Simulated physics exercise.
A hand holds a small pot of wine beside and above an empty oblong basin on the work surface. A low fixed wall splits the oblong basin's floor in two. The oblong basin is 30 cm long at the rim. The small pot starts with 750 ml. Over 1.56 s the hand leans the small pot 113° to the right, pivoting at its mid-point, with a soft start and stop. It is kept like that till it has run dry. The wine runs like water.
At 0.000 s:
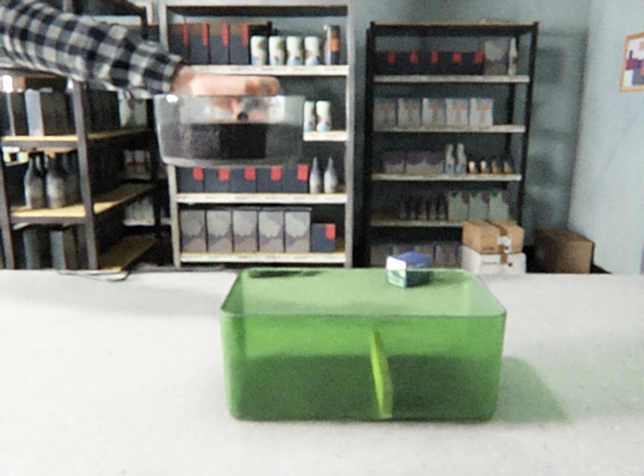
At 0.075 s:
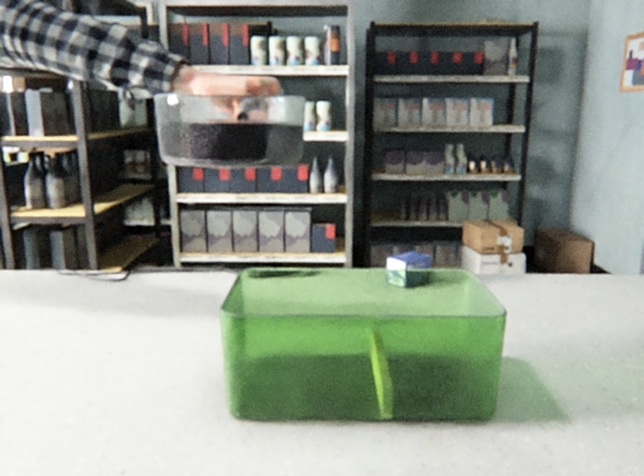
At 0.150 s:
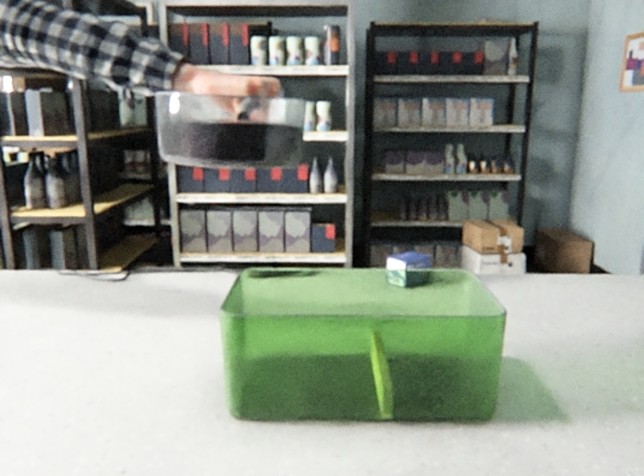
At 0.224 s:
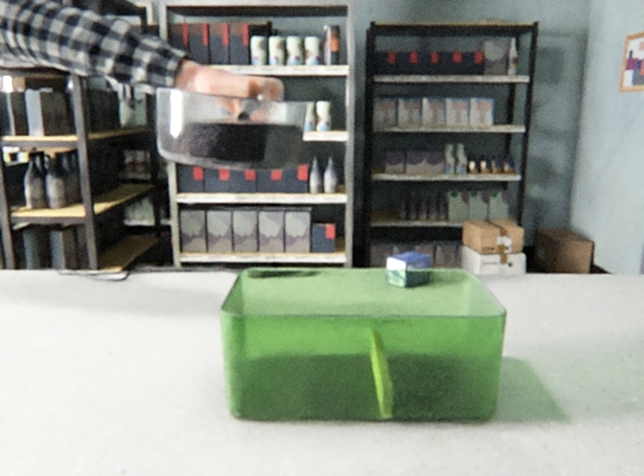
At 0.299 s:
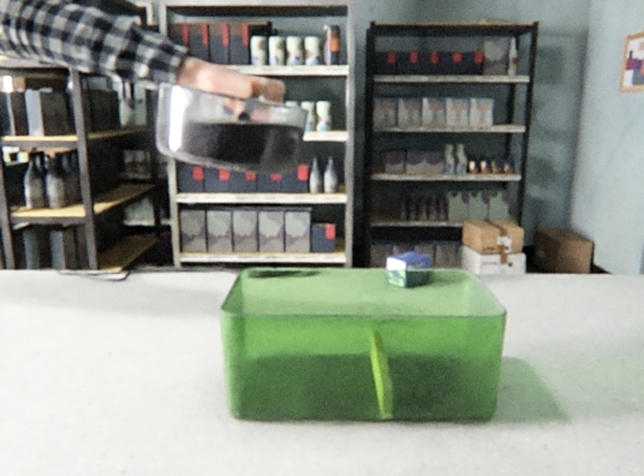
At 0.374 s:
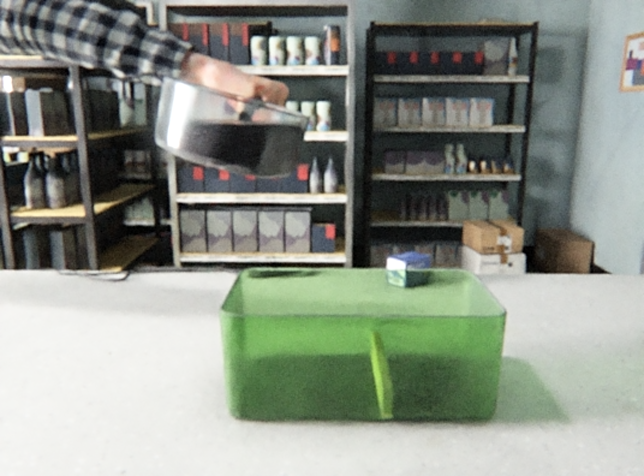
At the start, a hand in a checked sleeve holds a clear pot of dark liquid level, above and to the left of a green oblong basin on a pale work surface. The hand then slowly leans the pot to the right, its right side dipping while the basin stays still.
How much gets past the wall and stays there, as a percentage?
Roughly 26 per cent is past the wall.
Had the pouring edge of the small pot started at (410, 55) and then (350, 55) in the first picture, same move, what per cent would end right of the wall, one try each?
First 65, then 70 per cent.
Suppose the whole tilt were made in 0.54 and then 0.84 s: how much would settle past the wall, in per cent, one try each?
In turn about 15 and 15 per cent.
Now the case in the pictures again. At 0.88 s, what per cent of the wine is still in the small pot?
Near 48 in a hundred.
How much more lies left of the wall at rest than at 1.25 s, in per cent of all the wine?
About 12 per cent.
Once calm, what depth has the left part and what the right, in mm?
Some 20 mm on the left and 10 mm on the right.
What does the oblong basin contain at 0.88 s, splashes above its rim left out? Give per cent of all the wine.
Some 16 per cent.
By 0.88 s the tilt is 68° and 48 per cent is still to pour, 14 is left of the wall and 2 right of it.
By 1.25 s the tilt is 102° and 7 per cent is still to pour, 60 is left of the wall and 24 right of it.
By 1.64 s the tilt is 113° and 0 per cent is still to pour, 73 is left of the wall and 26 right of it.
By 2.06 s the tilt is 113° and 0 per cent is still to pour, 73 is left of the wall and 26 right of it.
At rest 73 per cent lies left of the wall, 26 right of it and 1 outside.
